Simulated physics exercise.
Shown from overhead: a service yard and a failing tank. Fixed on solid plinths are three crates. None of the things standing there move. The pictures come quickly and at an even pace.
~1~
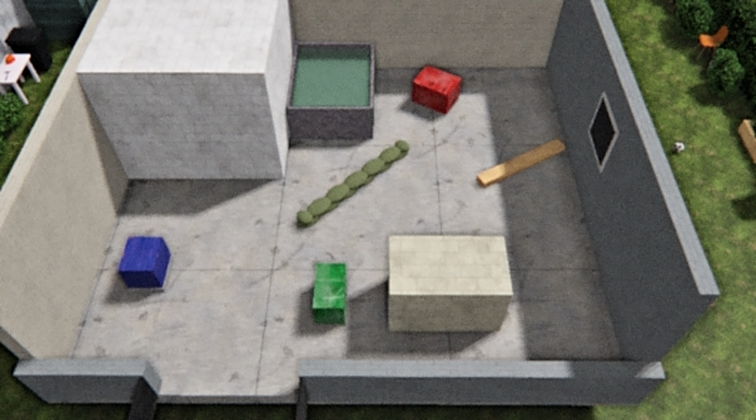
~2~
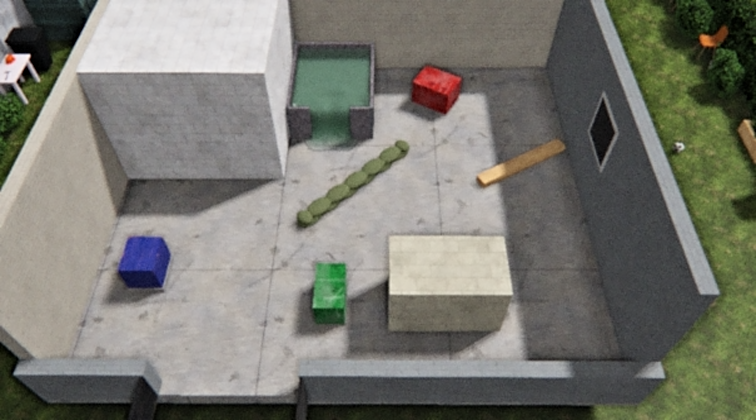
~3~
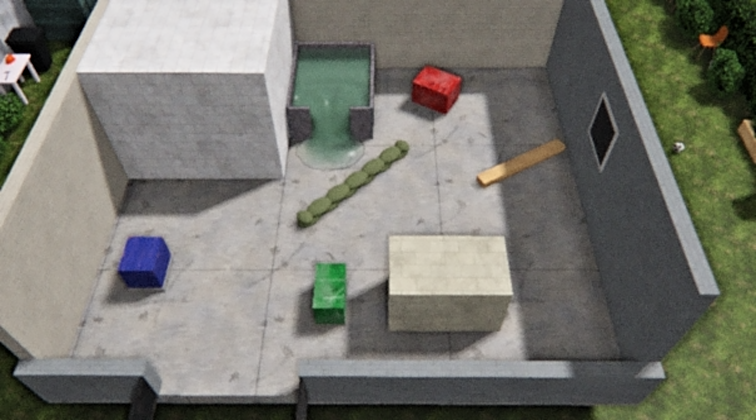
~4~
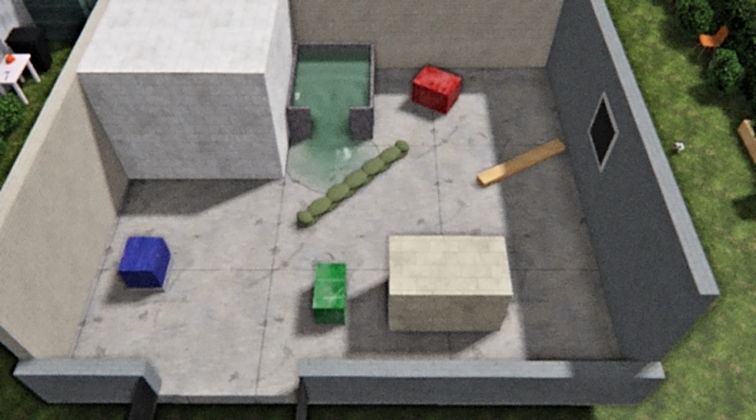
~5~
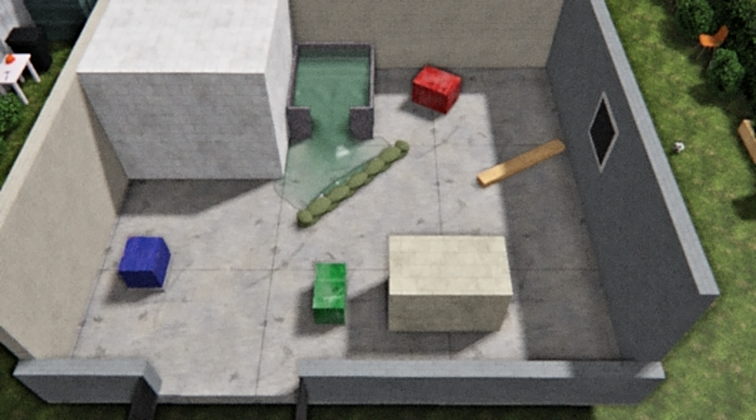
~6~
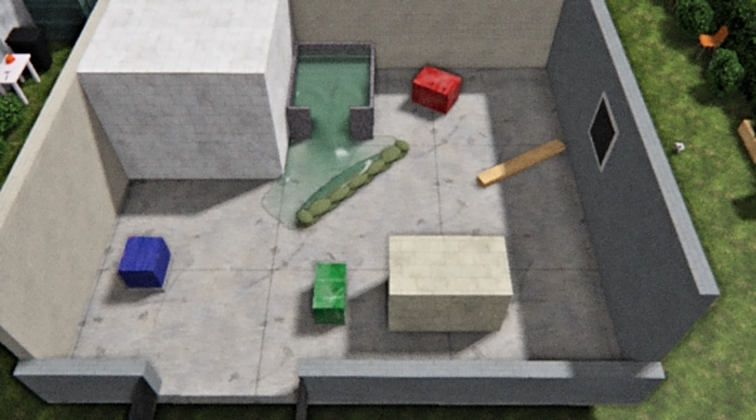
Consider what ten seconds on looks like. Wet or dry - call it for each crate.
Calls: Green crate - wet; blue crate - wet; red crate - wet.
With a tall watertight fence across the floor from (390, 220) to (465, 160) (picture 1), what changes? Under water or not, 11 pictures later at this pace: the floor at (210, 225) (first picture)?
At that place: Awash.
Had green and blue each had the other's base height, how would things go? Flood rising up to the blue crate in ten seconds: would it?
Note: Blue crate is flooded.
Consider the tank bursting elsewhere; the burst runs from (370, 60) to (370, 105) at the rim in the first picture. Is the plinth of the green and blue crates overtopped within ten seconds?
Green gets drenched; blue stays untouched.
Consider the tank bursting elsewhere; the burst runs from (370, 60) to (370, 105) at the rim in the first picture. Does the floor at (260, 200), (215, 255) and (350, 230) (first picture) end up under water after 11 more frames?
Okay, the first is left untouched, the next is left untouched, and the last is left untouched.
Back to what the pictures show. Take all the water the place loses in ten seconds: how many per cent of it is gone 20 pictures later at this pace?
My estimate is roughly 15 percent.
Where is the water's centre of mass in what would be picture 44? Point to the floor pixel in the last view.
Somewhere near (275, 187).
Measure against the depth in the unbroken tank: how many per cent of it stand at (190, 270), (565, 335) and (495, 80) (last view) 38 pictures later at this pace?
First spot roughly 12 %, second 0 %, third 2 %.
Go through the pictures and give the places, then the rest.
The water tank at (332, 77) is whole and still, in the first picture.
The front is at (310, 144), out from the gap at (331, 129), in the second picture.
The front is at (316, 166), out from the gap at (331, 129), in the third picture.
The front is at (326, 191), out from the gap at (331, 129), in the fourth picture.
The front is at (306, 211), out from the gap at (331, 129), in the fifth picture.
Water pours out at (331, 129) and has run to (288, 224), in the sixth picture.
A moment on, water covers 20 % of the floor; the green crate not reached, the blue crate not reached, the red crate not reached.
Next, water covers 40 % of the floor; the green crate water round its plinth, the blue crate water round its plinth, the red crate water round its plinth.
Then, water covers 45 % of the floor; the green crate water round its plinth, the blue crate water round its plinth, the red crate water round its plinth.
Later, water covers 45 % of the floor; the green crate water round its plinth, the blue crate water round its plinth, the red crate water round its plinth.
In the end, water covers 60 % of the floor; the green crate was topped, the blue crate was topped, the red crate was topped.
